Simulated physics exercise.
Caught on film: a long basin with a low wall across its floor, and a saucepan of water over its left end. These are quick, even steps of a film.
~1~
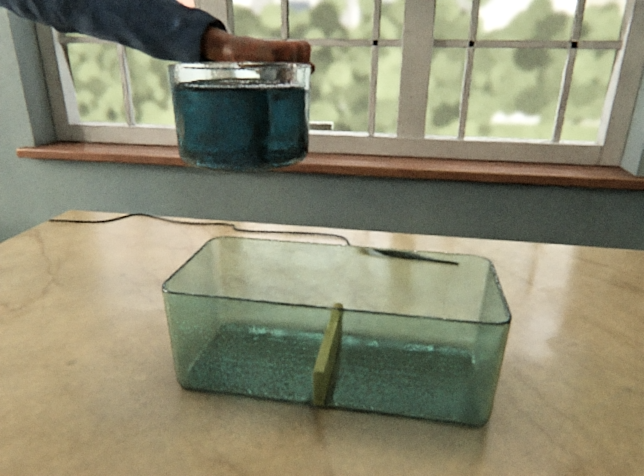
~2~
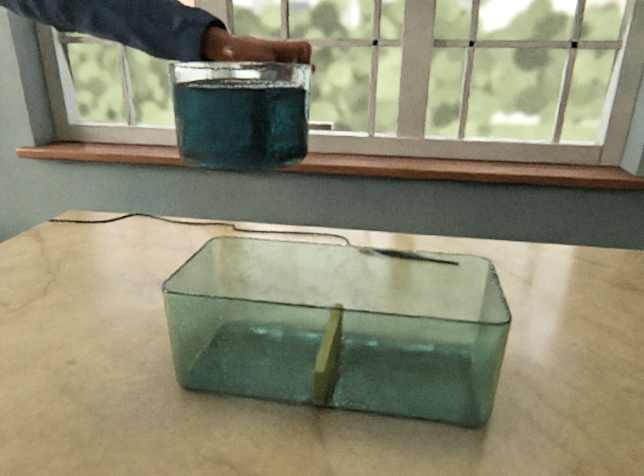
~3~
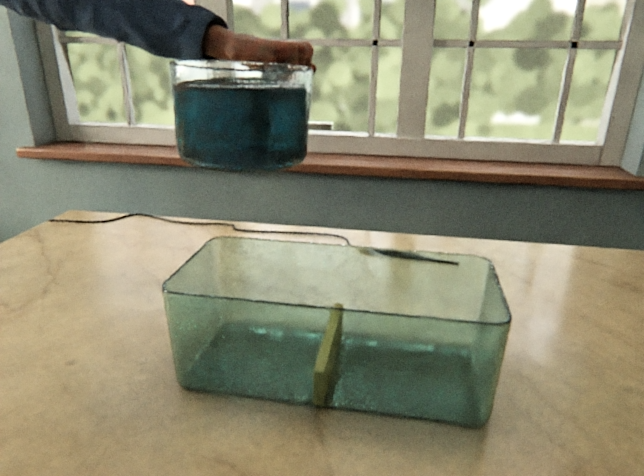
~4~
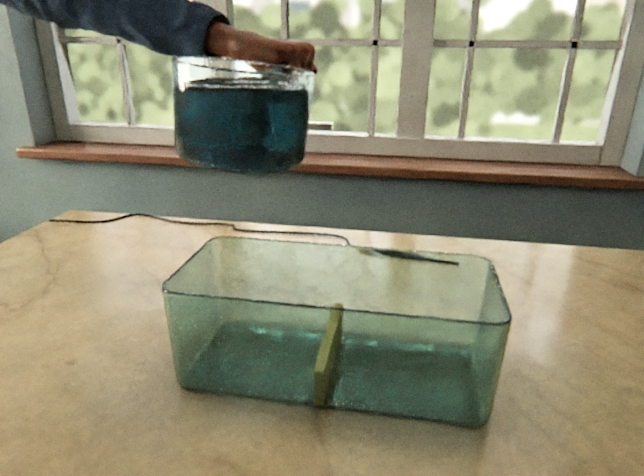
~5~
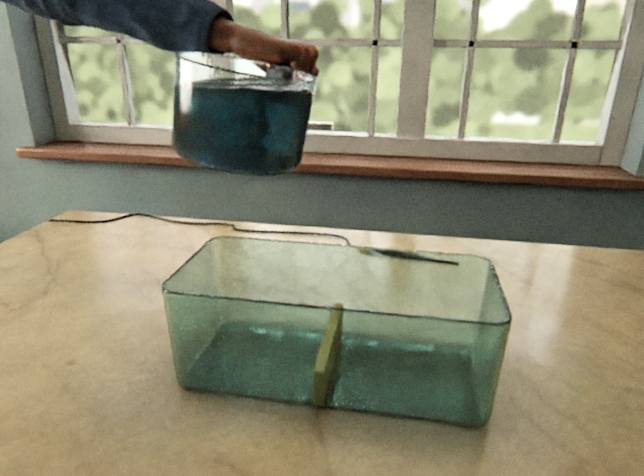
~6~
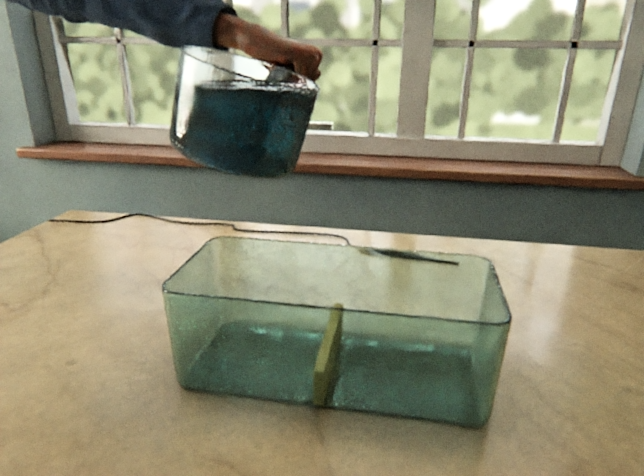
A hand holding a clear pan of dark blue water above a divided glass basin, slowly tilting it to the right.
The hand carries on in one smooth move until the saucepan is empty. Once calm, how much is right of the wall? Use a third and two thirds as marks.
It comes to over two thirds.
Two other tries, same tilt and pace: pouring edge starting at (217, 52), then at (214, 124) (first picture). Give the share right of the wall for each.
In turn 20 and 10 in a hundred.
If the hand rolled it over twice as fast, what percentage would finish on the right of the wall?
It comes to 80 per cent or so.
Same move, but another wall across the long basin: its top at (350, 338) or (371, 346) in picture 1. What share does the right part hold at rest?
Roughly 70 per cent, and 55 per cent.
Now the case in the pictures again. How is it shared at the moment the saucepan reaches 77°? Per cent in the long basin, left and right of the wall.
Left about 0, right about 10.
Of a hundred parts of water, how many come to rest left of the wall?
Some 10 per cent.
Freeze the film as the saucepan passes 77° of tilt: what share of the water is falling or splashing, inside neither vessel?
Roughly 35 in a hundred.
A moment on, the saucepan is tipped on its side and 57 per cent is still to pour, 0 is left of the wall and 10 right of it.
Next, the saucepan is tipped right over and 9 per cent is still to pour, 3 is left of the wall and 75 right of it.
Then the saucepan is tipped right over and 0 per cent is still to pour, 9 is left of the wall and 89 right of it.
Later the saucepan is tipped right over and 0 per cent is still to pour, 10 is left of the wall and 89 right of it.
Finally, 10 per cent lies left of the wall, 89 right of it and 1 outside.
